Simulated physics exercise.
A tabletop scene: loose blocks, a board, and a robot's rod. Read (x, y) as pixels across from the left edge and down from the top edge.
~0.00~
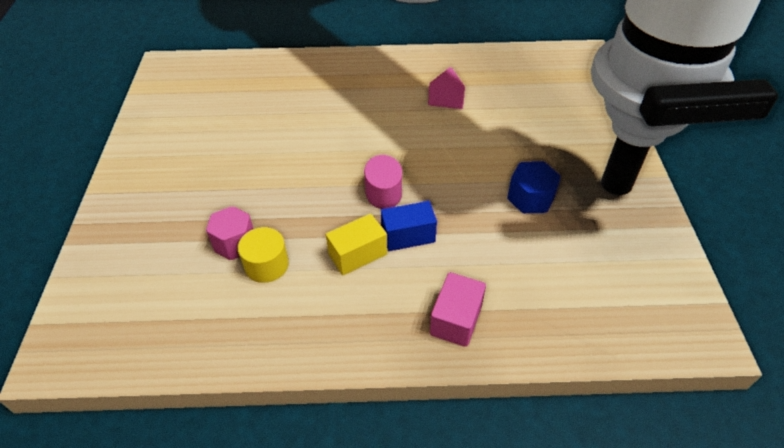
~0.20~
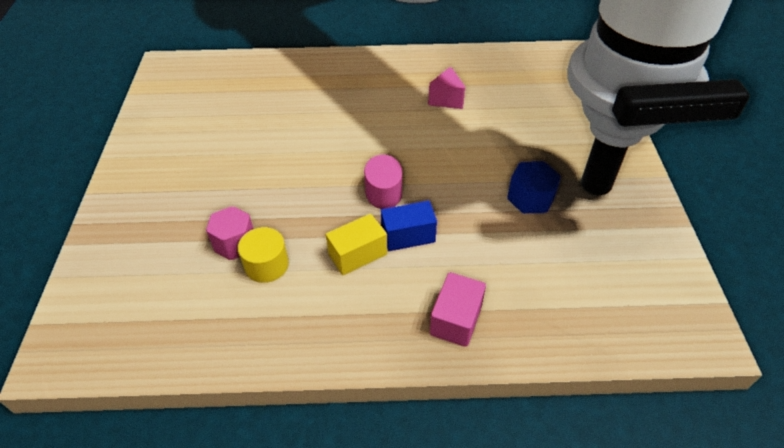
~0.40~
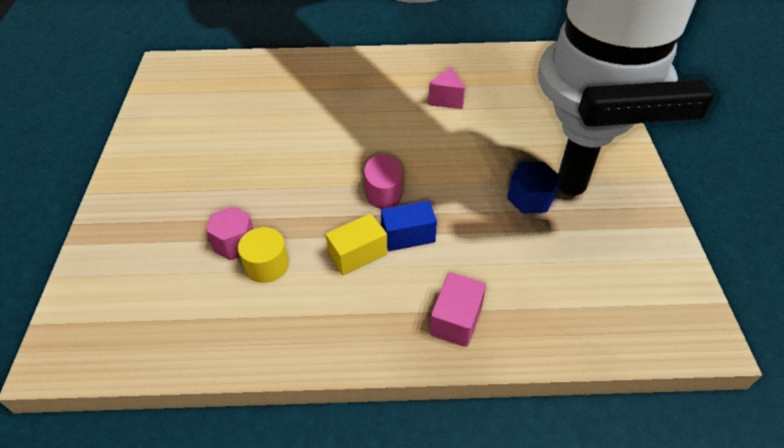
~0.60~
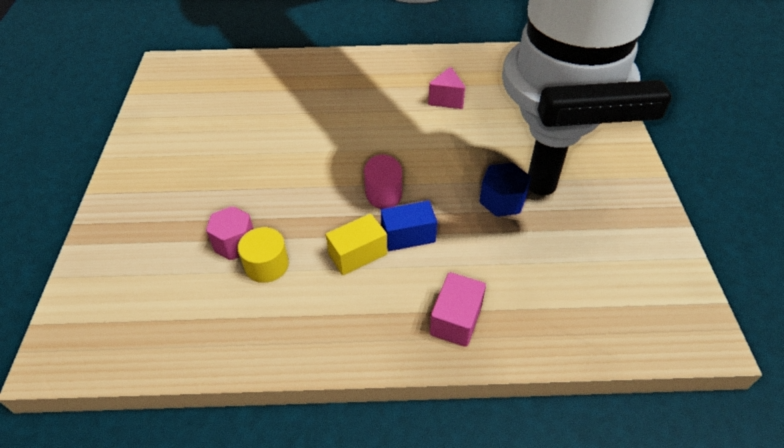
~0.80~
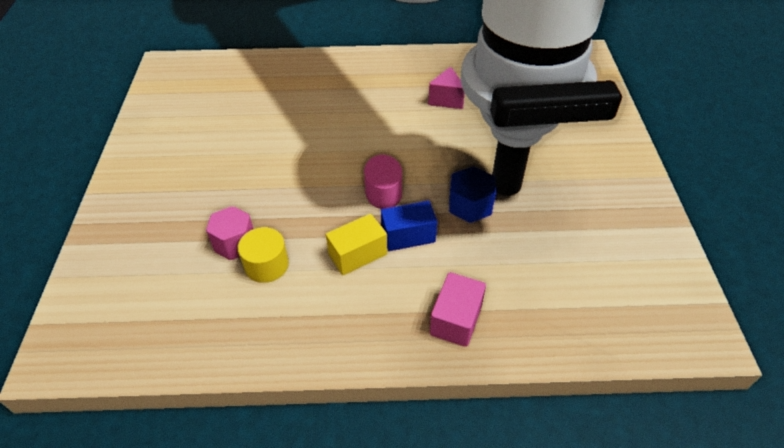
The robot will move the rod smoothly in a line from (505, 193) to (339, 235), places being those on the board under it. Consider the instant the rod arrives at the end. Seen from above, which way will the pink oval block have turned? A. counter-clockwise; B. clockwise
B
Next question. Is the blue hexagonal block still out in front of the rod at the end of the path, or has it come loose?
At that point it is up front.
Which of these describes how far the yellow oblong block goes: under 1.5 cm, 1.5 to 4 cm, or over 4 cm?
The distance will be above 4 cm.
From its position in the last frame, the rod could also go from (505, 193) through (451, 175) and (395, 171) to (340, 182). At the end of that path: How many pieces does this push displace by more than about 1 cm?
2.
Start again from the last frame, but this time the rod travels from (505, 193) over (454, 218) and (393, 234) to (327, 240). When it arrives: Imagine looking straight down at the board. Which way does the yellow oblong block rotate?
It is turned anticlockwise.
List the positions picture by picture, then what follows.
Rod's lower end (616, 185); yellow oblong block (356, 233); pink oval block (383, 171); blue oblong block (409, 215); blue hexagonal block (536, 176), in the first picture.
Rod (596, 185); blocks still, in the second picture.
Rod (571, 185); blocks still, in the third picture.
Rod (541, 185); blue hexagonal block (507, 178), in the fourth picture.
Rod (506, 185); yellow oblong block (356, 233); pink oval block (383, 171); blue oblong block (409, 215); blue hexagonal block (473, 183), in the fifth picture.
What follows on the original path. One third of the way, rod (451, 198); yellow oblong block (337, 248); blue oblong block (381, 222), turned 25° anticlockwise; blue hexagonal block (414, 194).
Two thirds of the way, rod (395, 212); yellow oblong block (292, 281), turned 25° anticlockwise; pink oval block (375, 168), turned 20° clockwise; blue oblong block (329, 245), turned 40° anticlockwise; blue hexagonal block (356, 211).
At the end, rod (338, 228); yellow oblong block (258, 320), turned 40° anticlockwise; pink oval block (375, 168), turned 20° clockwise; blue oblong block (283, 273), turned 60° anticlockwise; blue hexagonal block (299, 233), turned 20° anticlockwise.
